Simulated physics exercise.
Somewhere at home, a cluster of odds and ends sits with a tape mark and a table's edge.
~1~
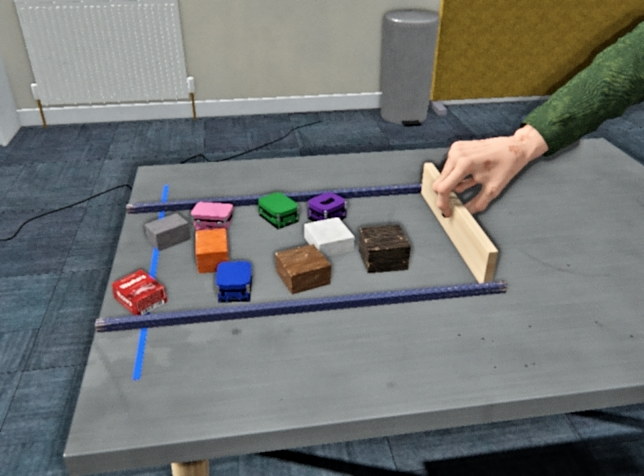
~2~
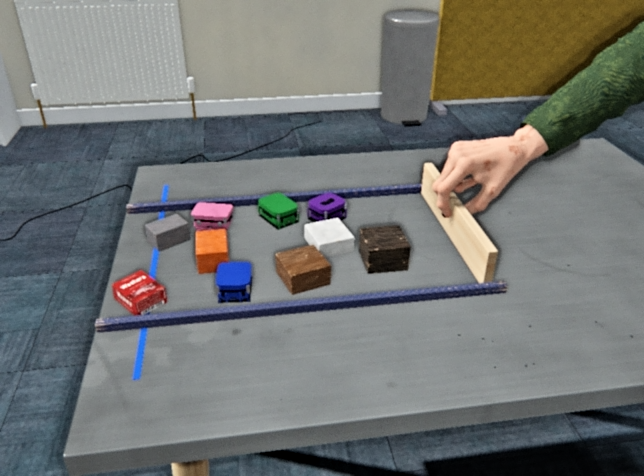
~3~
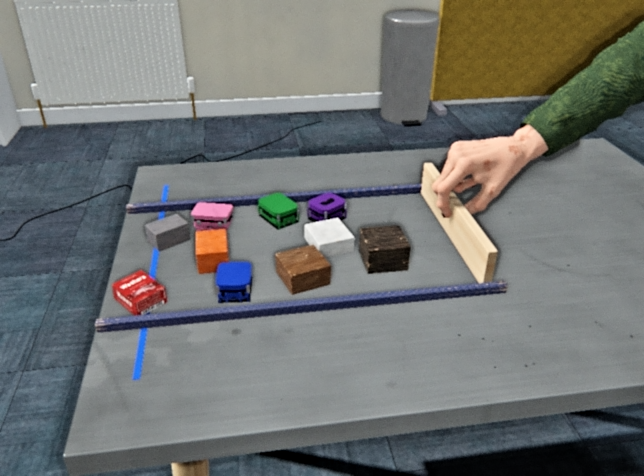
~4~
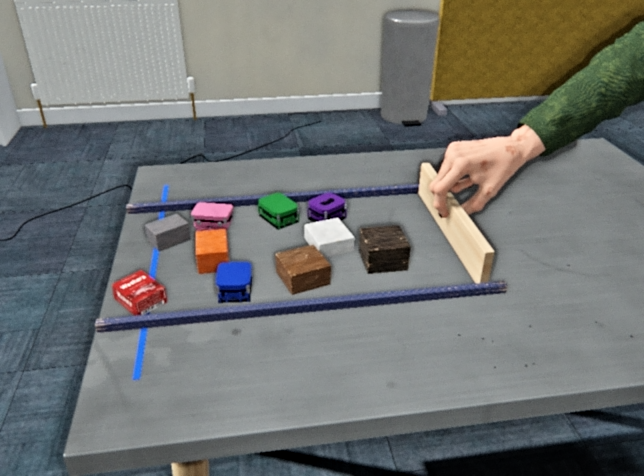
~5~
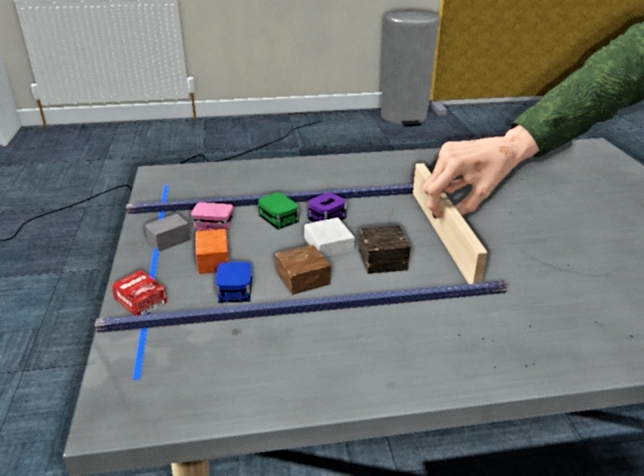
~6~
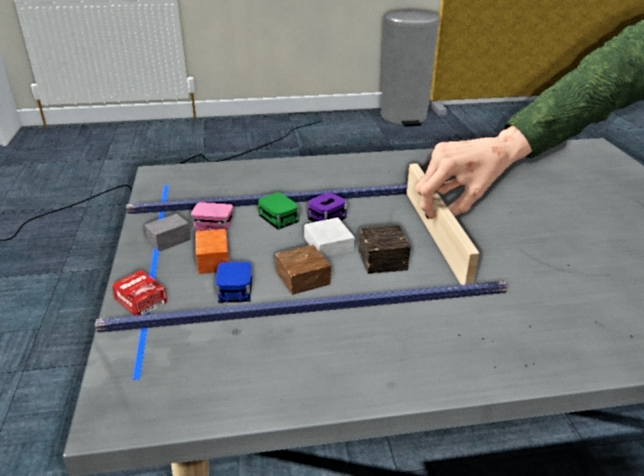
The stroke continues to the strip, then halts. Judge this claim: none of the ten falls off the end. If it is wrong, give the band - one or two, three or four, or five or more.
From what happens, the ones that come off the end make five or more in total.
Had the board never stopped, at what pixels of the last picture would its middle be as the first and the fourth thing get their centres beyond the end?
For the first, roughly (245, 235); for the next, roughly (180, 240).
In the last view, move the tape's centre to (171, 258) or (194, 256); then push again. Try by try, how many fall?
So it's 6 the first time and 3 the second time.
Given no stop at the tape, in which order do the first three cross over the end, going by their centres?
Order, earliest first: Red box, blue case, pink case.
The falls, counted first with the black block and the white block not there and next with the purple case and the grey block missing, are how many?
Count: 4 (first case); 5 (second).
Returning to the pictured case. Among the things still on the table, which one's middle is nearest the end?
The white block finishes nearest.
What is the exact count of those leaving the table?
7.
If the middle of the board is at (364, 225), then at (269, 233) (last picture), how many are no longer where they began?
In order, the tallies are 2 and 10.
Soon after, none off yet; red box at rest near (140, 293); grey block at rest near (168, 232); orange block at rest near (213, 251).
At rest, the number that fall off is five or more; fallen, brown block, green case, blue case, pink case, orange block, grey block and red box.
